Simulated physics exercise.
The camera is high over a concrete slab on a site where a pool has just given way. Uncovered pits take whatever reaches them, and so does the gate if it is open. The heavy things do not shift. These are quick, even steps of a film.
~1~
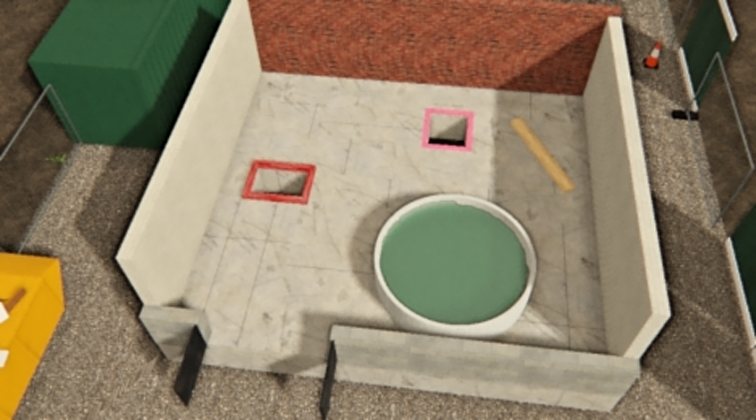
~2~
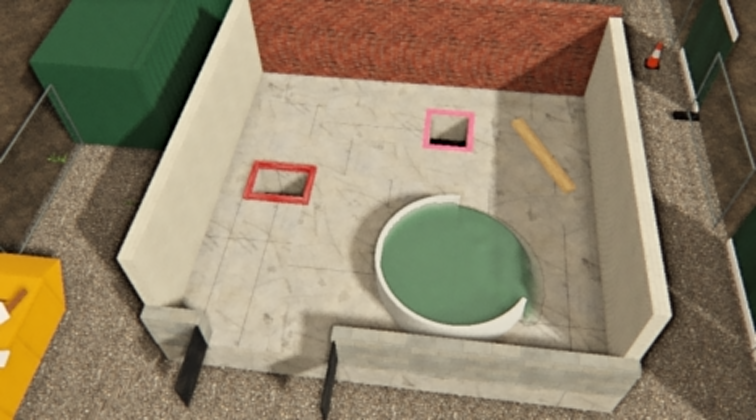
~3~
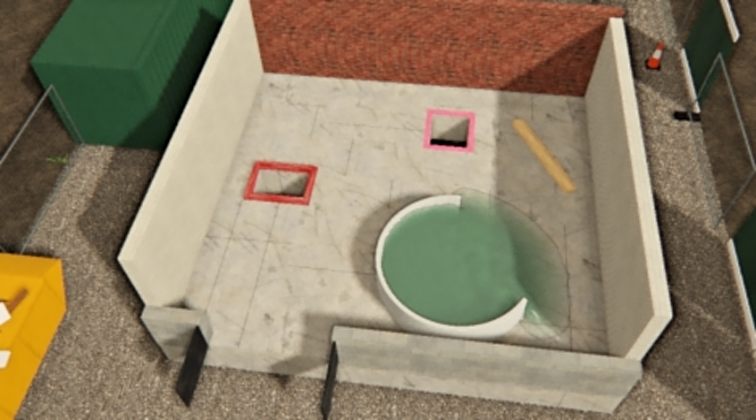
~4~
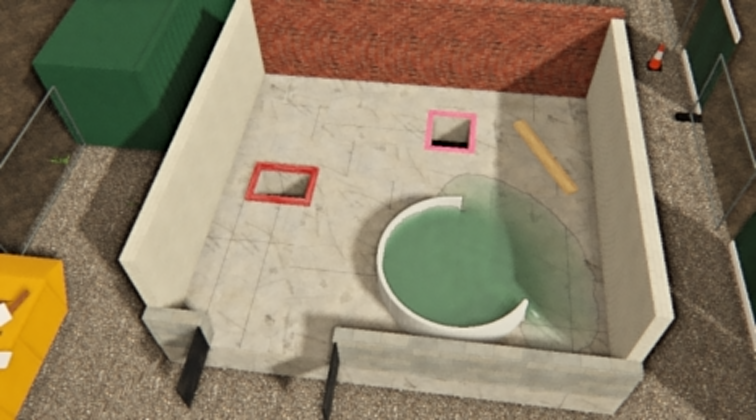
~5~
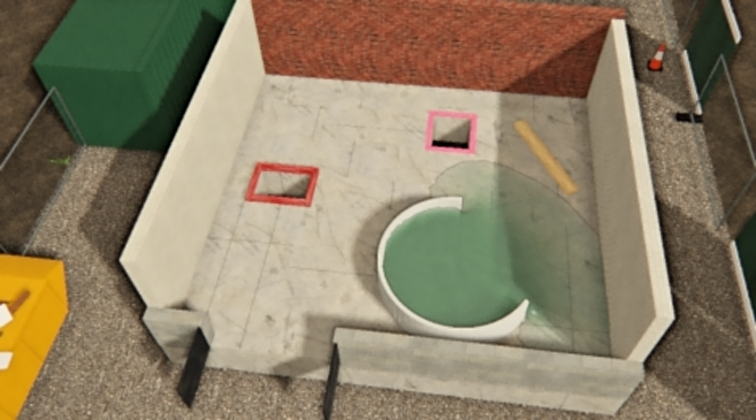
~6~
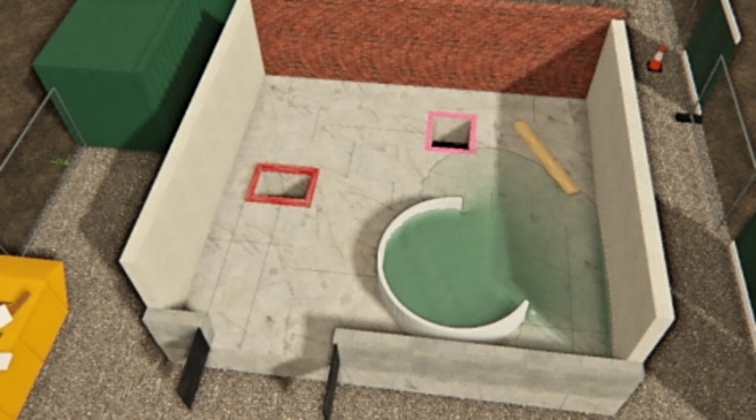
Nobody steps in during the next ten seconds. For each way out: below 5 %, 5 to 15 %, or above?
In the end: The gate takes not even 5 %; the red pit takes not even 5 %; the pink pit takes above 15 %.
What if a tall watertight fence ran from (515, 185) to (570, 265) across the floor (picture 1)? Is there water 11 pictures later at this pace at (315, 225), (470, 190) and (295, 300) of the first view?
One after the other: Free of water, covered, clear.
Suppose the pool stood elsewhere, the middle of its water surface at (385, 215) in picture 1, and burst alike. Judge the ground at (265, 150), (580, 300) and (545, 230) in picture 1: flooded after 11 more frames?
In turn: No water, under water, wet.
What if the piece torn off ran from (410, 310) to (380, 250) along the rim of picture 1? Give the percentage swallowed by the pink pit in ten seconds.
Per cent: Pink 2.
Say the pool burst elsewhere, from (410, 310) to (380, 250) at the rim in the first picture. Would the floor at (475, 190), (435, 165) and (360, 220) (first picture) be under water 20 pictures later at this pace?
In turn: Clear, clear, not flooded.
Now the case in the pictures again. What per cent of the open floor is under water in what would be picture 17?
Close to 30 %.
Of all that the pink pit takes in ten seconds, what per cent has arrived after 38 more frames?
I make it 60 per cent.
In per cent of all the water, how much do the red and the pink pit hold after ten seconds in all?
About 0 and 26 per cent.
A moment on, water covers 25 % of the floor; the gate 0 %, the red pit 0 %, the pink pit 0 %.
Next, water covers 30 % of the floor; the gate 0 %, the red pit 0 %, the pink pit 1 %.
Then, water covers 40 % of the floor; the gate 0 %, the red pit 0 %, the pink pit 3 %.
Later, water covers 75 % of the floor; the gate 0 %, the red pit 0 %, the pink pit 15 %.
In the end, water covers 90 % of the floor; the gate 1 %, the red pit 0 %, the pink pit 25 %.
